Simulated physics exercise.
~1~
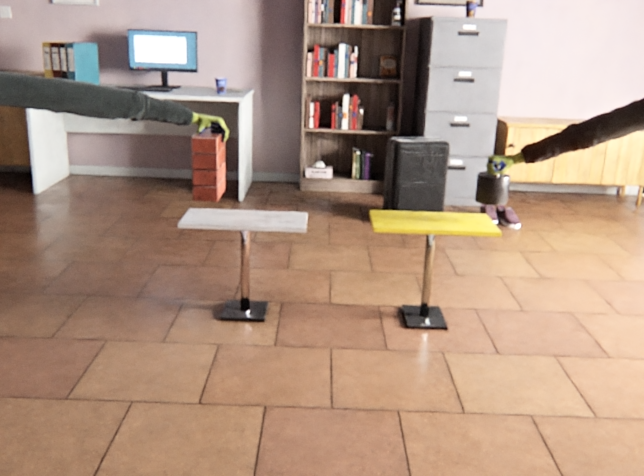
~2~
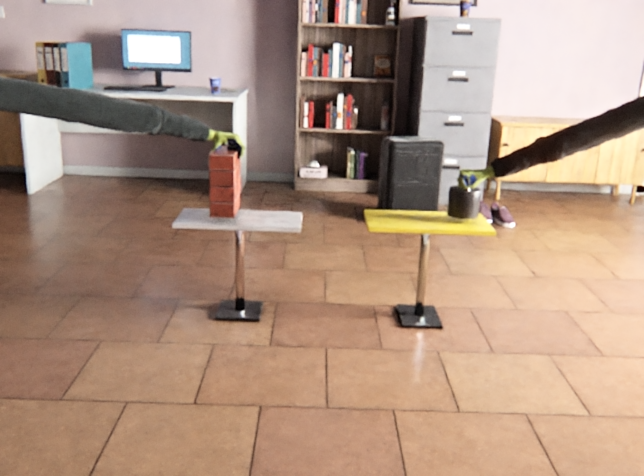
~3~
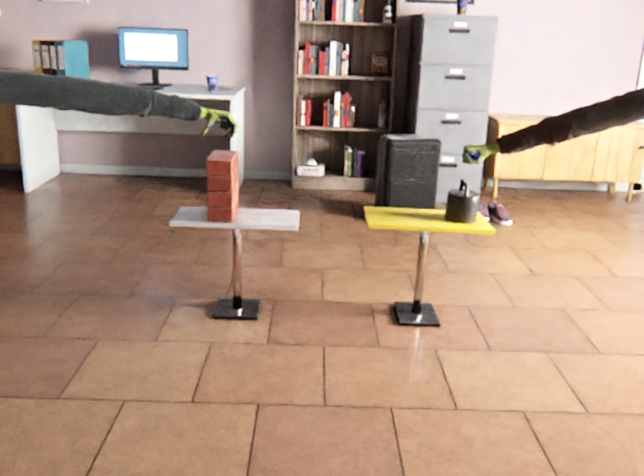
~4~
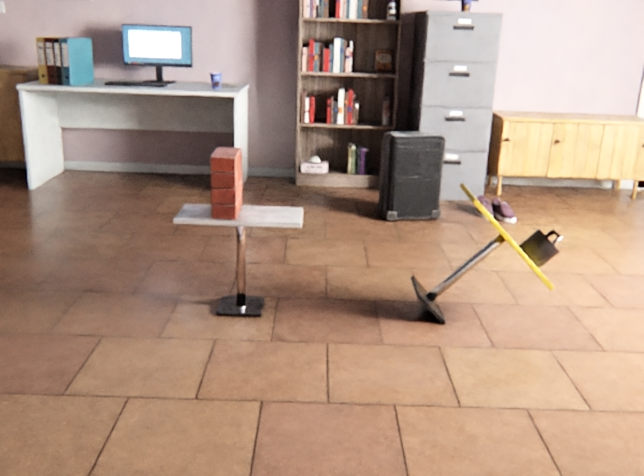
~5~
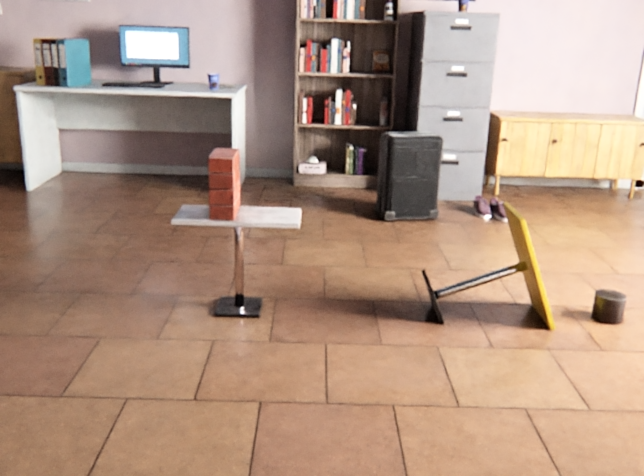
A yellow side table tipped over to the right after two hands set bricks on a white stand and a dark metal object near the yellow top's right end, then let go; the object tumbled to the floor while the bricks stayed put.
